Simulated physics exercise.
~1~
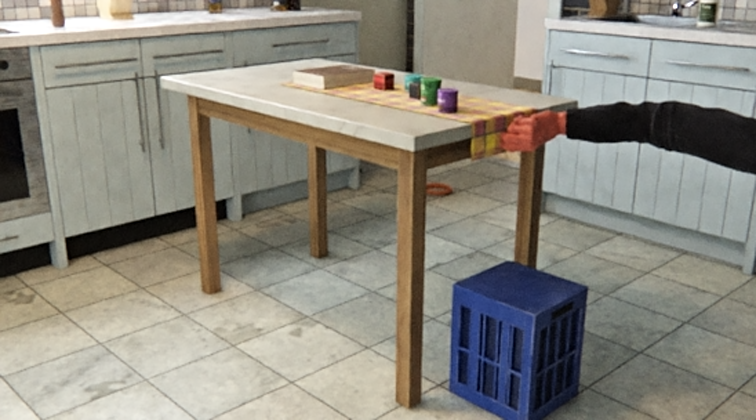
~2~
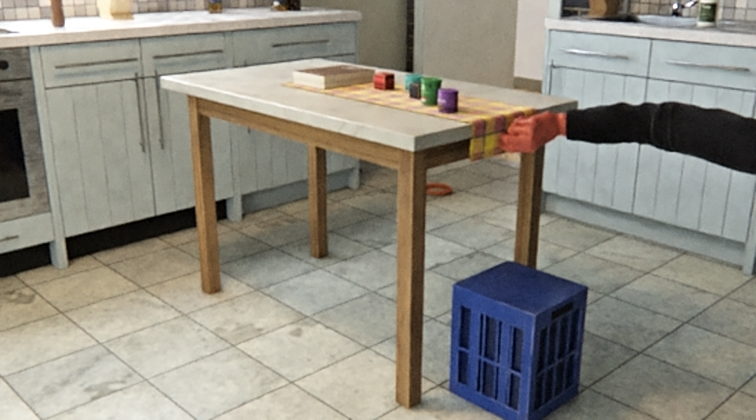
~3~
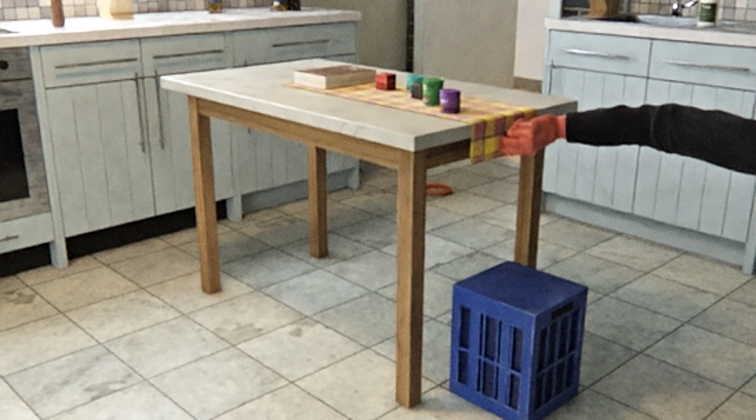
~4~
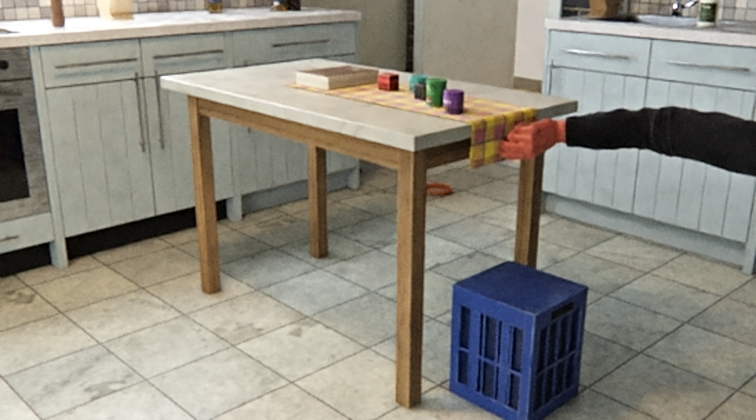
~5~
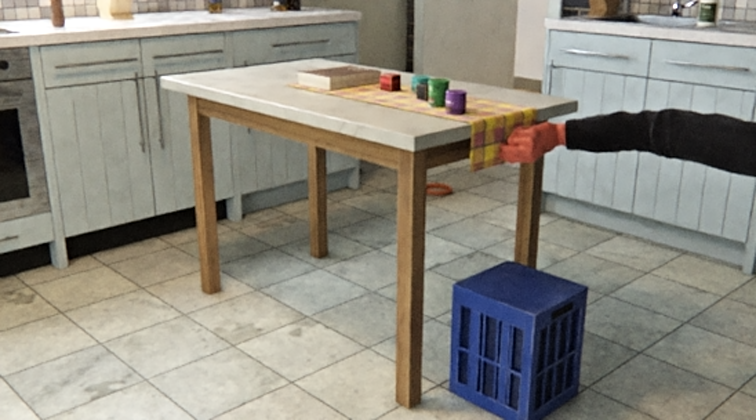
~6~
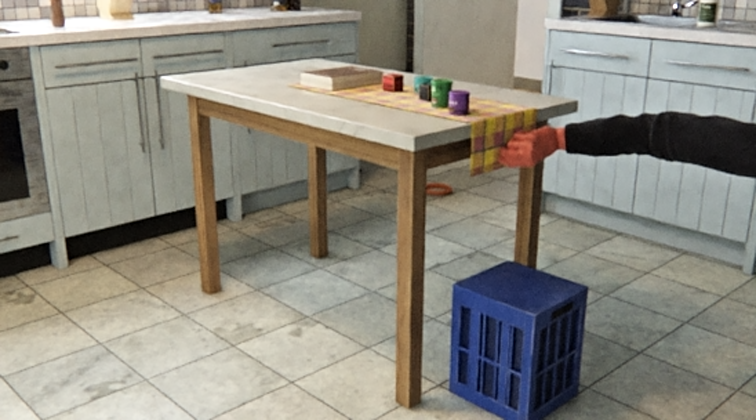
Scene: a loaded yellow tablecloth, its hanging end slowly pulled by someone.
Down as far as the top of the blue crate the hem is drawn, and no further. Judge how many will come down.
Only three fail to stay up.
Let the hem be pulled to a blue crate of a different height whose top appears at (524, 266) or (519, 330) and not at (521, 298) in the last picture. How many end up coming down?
Respectively 2 and 4.
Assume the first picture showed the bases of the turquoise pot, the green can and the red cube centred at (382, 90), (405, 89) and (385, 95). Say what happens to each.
The turquoise pot holds on, the green can keeps its place on top, the red cube does not fall.
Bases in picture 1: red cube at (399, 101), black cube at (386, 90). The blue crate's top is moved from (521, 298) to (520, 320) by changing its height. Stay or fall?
Result: Red cube gone, black cube still there.
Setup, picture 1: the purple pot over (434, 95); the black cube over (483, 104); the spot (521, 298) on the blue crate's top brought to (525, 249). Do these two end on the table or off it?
The purple pot remains up; the black cube drops off.
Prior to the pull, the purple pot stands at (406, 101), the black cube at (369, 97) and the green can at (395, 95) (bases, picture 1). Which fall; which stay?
Purple pot: Goes. Black cube: Stays. Green can: Stays.
Early on, hem near (502, 214); purple pot gone.
Midway, hem near (501, 265); purple pot, green can and black cube gone.
Finally, hem on the crate; purple pot, green can and black cube gone. The answer is three.
